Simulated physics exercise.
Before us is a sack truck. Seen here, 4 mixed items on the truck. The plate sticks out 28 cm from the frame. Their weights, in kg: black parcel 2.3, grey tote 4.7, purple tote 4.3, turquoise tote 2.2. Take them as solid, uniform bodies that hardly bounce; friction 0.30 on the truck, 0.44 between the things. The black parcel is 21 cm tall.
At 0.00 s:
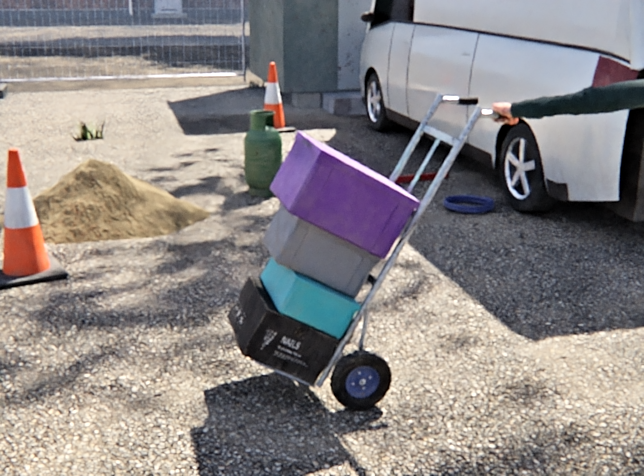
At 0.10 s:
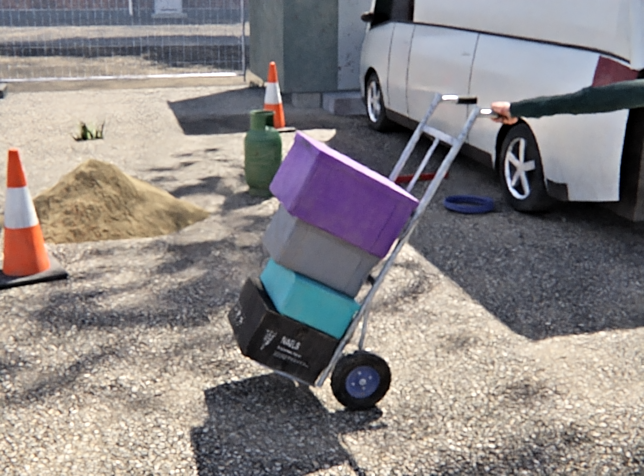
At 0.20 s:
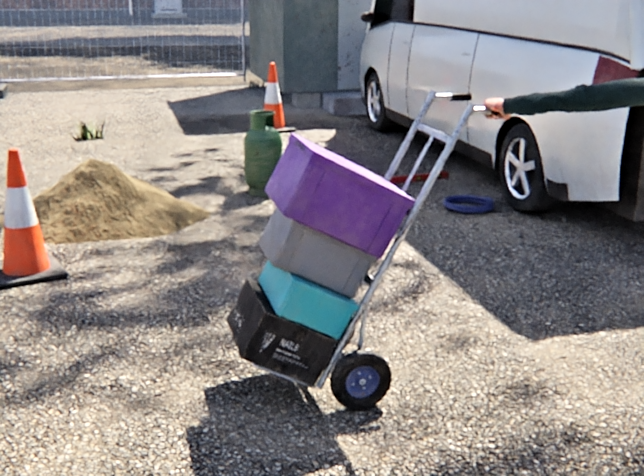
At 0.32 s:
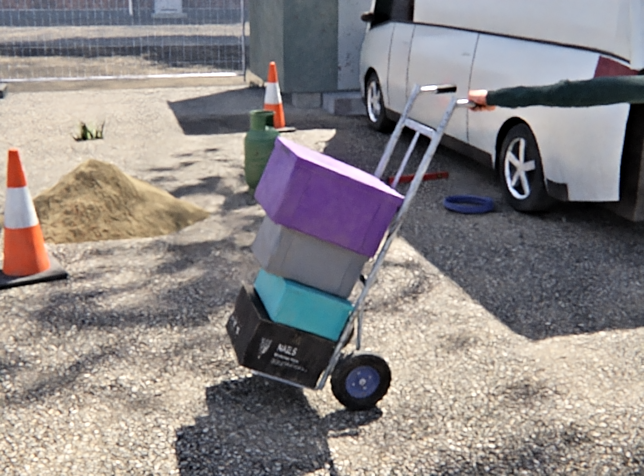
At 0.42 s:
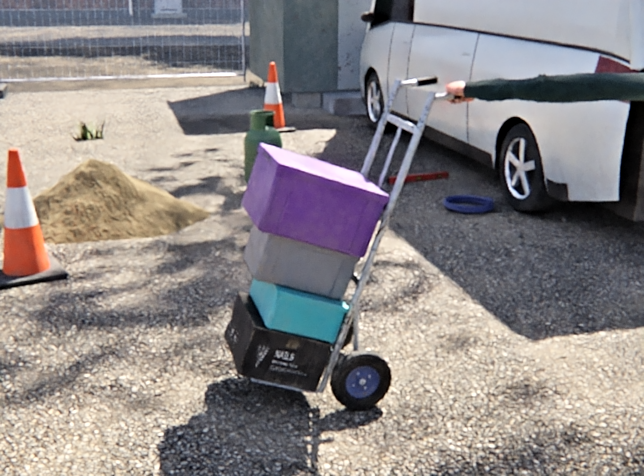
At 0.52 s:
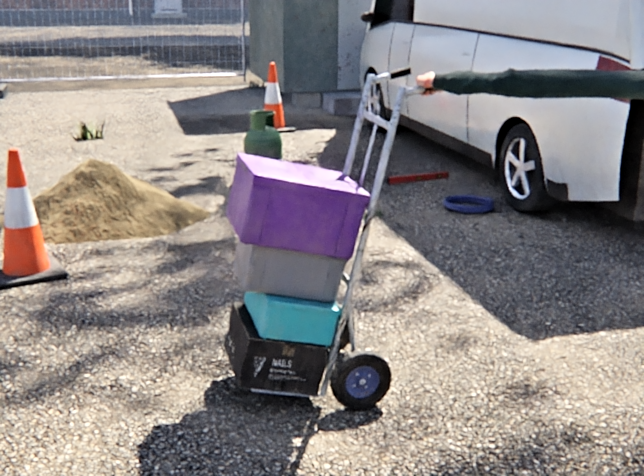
The clip shows a sack truck stacked with black, turquoise, grey and purple boxes leaning back on an outdoor paved area, as a hand on its handle moves left, swinging the frame and load gradually more upright while the wheels stay in place.
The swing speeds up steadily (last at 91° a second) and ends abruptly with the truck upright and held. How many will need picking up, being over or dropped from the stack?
In all, three or more.
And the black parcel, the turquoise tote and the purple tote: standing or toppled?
The black parcel keeps standing; the turquoise tote tips over; the purple tote topples.
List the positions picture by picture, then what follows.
The first frame shows leaning back 30°; black parcel (281, 328); grey tote (319, 249).
The second frame shows leaning back 30°; purple tote (341, 195); turquoise tote (307, 292).
The third frame shows leaning back 28°; purple tote (336, 196); turquoise tote (305, 293).
The fourth frame shows leaning back 24°; purple tote (325, 197); turquoise tote (301, 296).
The fifth frame shows leaning back 20°; purple tote (312, 200); turquoise tote (296, 300).
The sixth frame shows leaning back 14°; black parcel (274, 347); grey tote (288, 263).
By 1.32 s, truck upright; grey tote rocked 39° off its seat near (215, 285); black parcel rocked 4° off its seat near (271, 361); purple tote rocked 39° off its seat.
By 1.72 s, truck upright; grey tote and purple tote now dropped from the stack; turquoise tote on its side.
When it is over (3.1 s), dropped from the stack, grey tote, purple tote and turquoise tote; the last one within 10 cm of the start. In the last view, black parcel near (274, 363), grey tote near (114, 385).
